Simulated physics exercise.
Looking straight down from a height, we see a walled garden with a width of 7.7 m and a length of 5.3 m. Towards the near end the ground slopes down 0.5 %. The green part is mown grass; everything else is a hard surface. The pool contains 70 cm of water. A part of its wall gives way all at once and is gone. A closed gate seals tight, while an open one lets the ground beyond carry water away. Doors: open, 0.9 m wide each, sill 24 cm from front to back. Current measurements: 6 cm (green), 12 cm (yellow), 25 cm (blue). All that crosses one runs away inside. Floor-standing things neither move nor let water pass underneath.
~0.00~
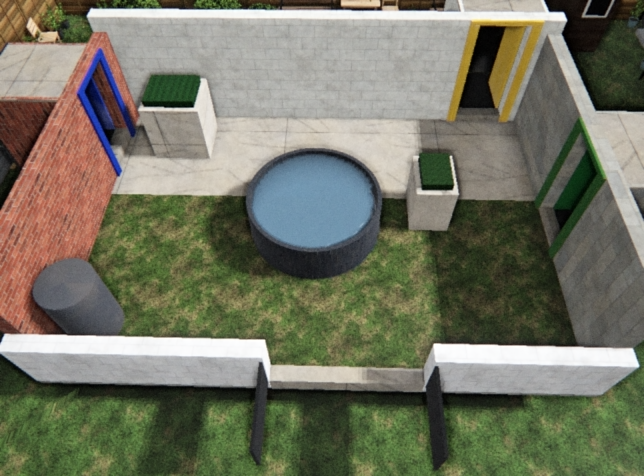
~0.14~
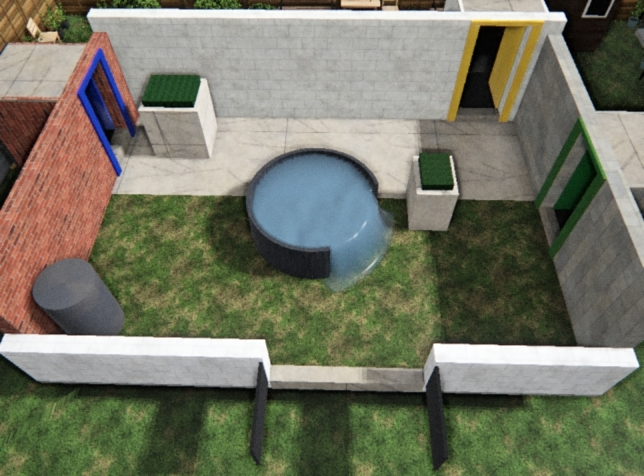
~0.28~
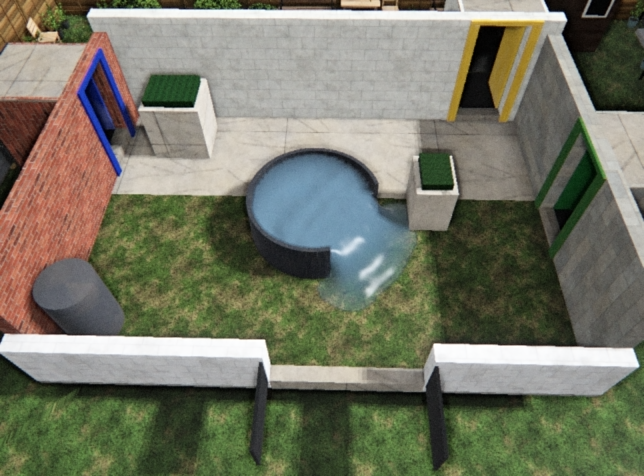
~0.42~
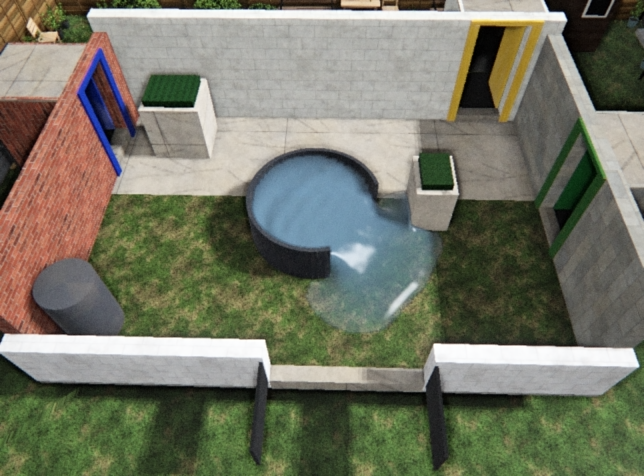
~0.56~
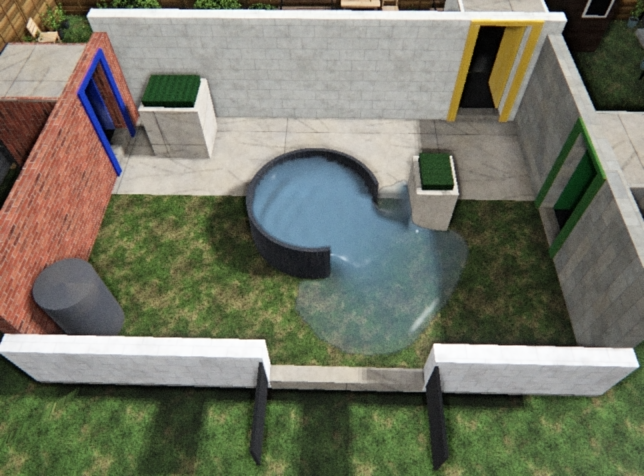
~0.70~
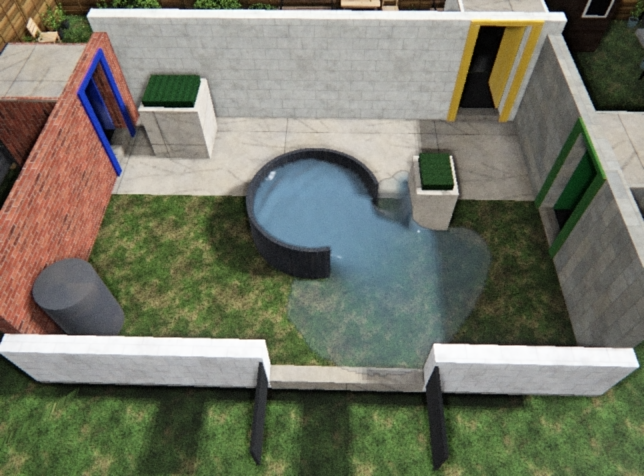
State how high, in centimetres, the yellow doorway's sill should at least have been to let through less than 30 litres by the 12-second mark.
At least some 9.5 cm.
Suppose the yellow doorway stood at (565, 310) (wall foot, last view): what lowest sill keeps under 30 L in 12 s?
Minimum: About 22 cm.
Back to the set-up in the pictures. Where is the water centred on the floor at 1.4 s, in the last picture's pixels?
(367, 250) or so.
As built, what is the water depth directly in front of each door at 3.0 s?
Green door: 13 cm; yellow door: 1 cm; blue door: 0 cm.
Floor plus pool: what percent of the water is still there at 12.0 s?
I'd say near 70 per cent is still there.
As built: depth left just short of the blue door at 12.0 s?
The depth there is around 3.5 cm.
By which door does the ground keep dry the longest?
Blue.
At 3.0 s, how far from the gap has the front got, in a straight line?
3.8 metres.
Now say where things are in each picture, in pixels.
In the first frame, still water, 70 cm deep, in the pool at (314, 199); the yellow door at (489, 79) is dry.
In the second frame, the gap is at (368, 241), the front 0.3 m out at (390, 216); the back of the pool holds 70 cm.
In the third frame, the gap is at (368, 243), the front 0.7 m out at (364, 303); the back of the pool holds 70 cm.
In the fourth frame, the front is at (381, 325), 1.1 m from the gap at (367, 245); 2.6 m2 of floor is wet, 70 cm left at the back.
In the fifth frame, the gap is at (367, 245), the front 1.5 m out at (402, 344); the back of the pool holds 63 cm.
In the sixth frame, the front is at a hidden place, 1.9 m from the gap at (367, 245); 5.8 m2 of floor is wet, 52 cm left at the back; the yellow door at (489, 79), 4.0 m from the gap, is still 2.1 m from the nearest water.
After 1.4 s water covers 35 % of the floor, deepest (32 cm) near (401, 227); it has not reached the yellow door.
After 3.0 s water covers 45 % of the floor, deepest (28 cm) near (564, 371); it has not reached the yellow door.
After 12.0 s water covers 95 % of the floor, deepest (8 cm) near (221, 144); 5 cm at the yellow door, 11 litres in over its 12 cm sill.
At the yellow door as built, the water arrived by 3.5 s and peaked near 16 cm at 5.6 s.
With a sill of 8.5 cm, 39 litres would have come in within the 12 s; with 11.5 cm, 14 litres. So under 30 litres takes about 9.5 cm.
